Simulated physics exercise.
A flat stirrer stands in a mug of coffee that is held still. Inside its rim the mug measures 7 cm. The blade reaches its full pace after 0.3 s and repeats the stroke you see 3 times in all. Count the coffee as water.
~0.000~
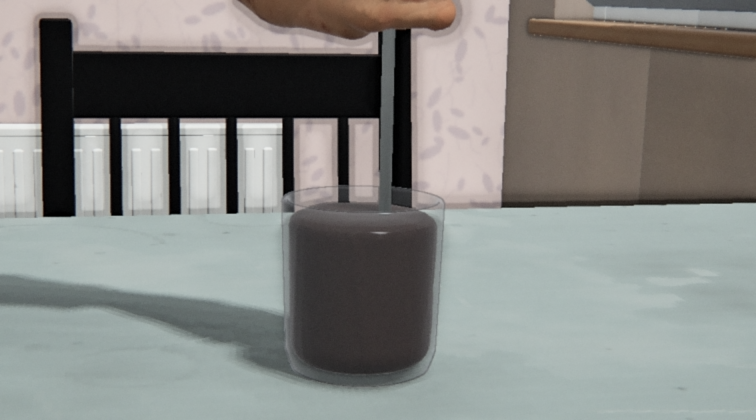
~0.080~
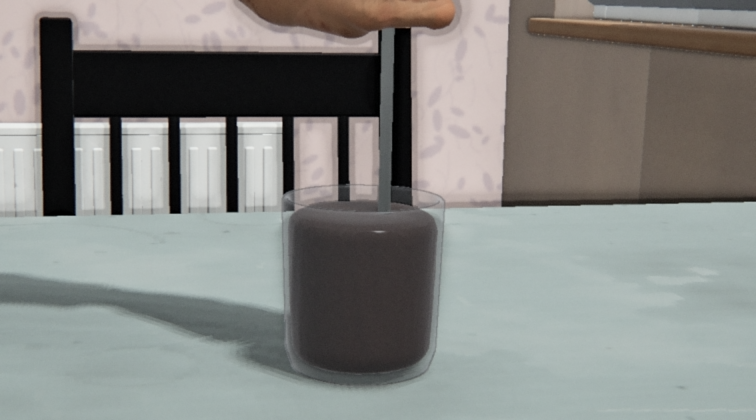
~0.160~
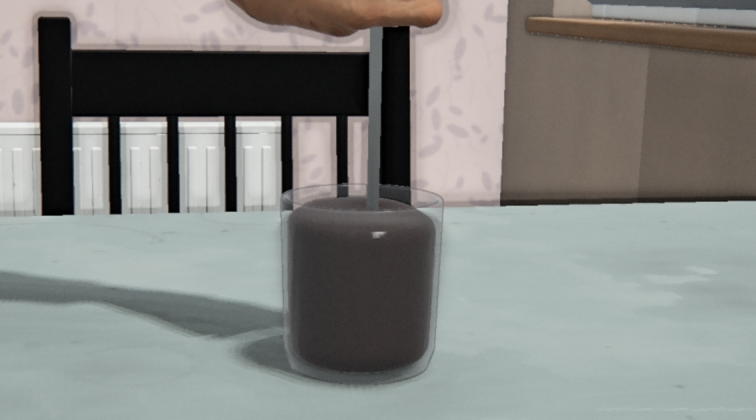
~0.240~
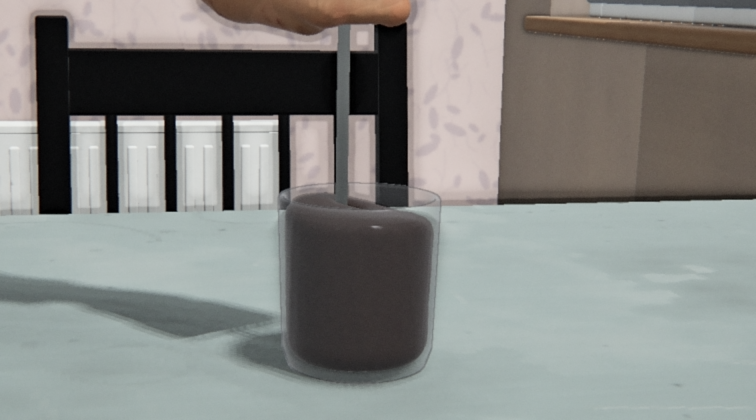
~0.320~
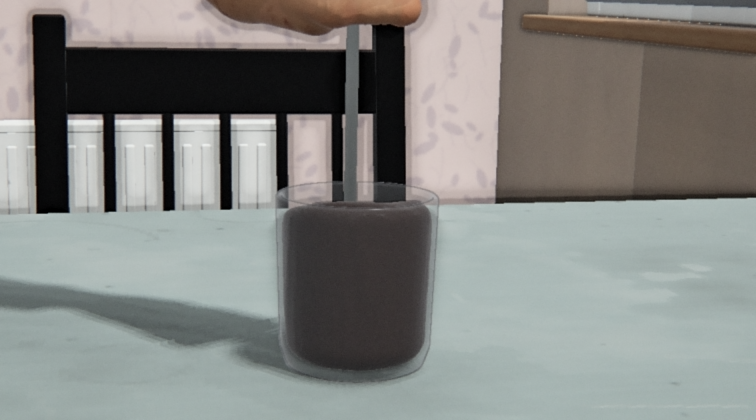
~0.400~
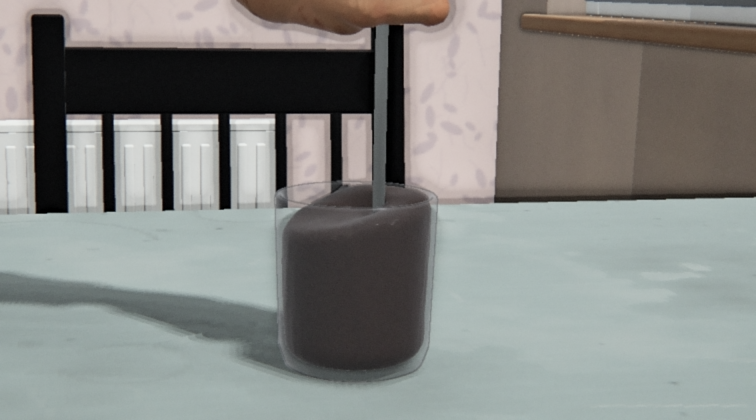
A hand at the top of the view holds a flat grey stirrer upright in a clear mug of dark brown coffee, seen from slightly above across a pale blue-green table. Behind are a black chair, a white radiator and pink patterned wallpaper. The stirrer shifts left, then back right, and the coffee's surface tilts, higher on the right, while the view drifts very slightly.
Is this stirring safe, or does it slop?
This mug slops over.
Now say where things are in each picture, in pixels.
In the first picture, the stem is at (388, 71); surface from (290, 218) to (435, 216); the rim runs from (286, 205) to (438, 202).
In the second picture, the stem is at (387, 70); surface from (289, 217) to (435, 214).
In the third picture, the stem is at (376, 68); surface from (288, 216) to (432, 215).
In the fourth picture, the stem is at (344, 66); surface from (286, 205) to (431, 216).
In the fifth picture, the stem is at (352, 68); surface from (283, 207) to (428, 203).
In the sixth picture, the stem is at (381, 67); surface from (285, 226) to (429, 194).
After 0.57 s 0 ml is over the rim.
After 0.75 s 2 ml is over the rim.
After 0.92 s 6 ml is over the rim.
After 1.09 s 8 ml is over the rim.
In the end 8 ml is over the rim.
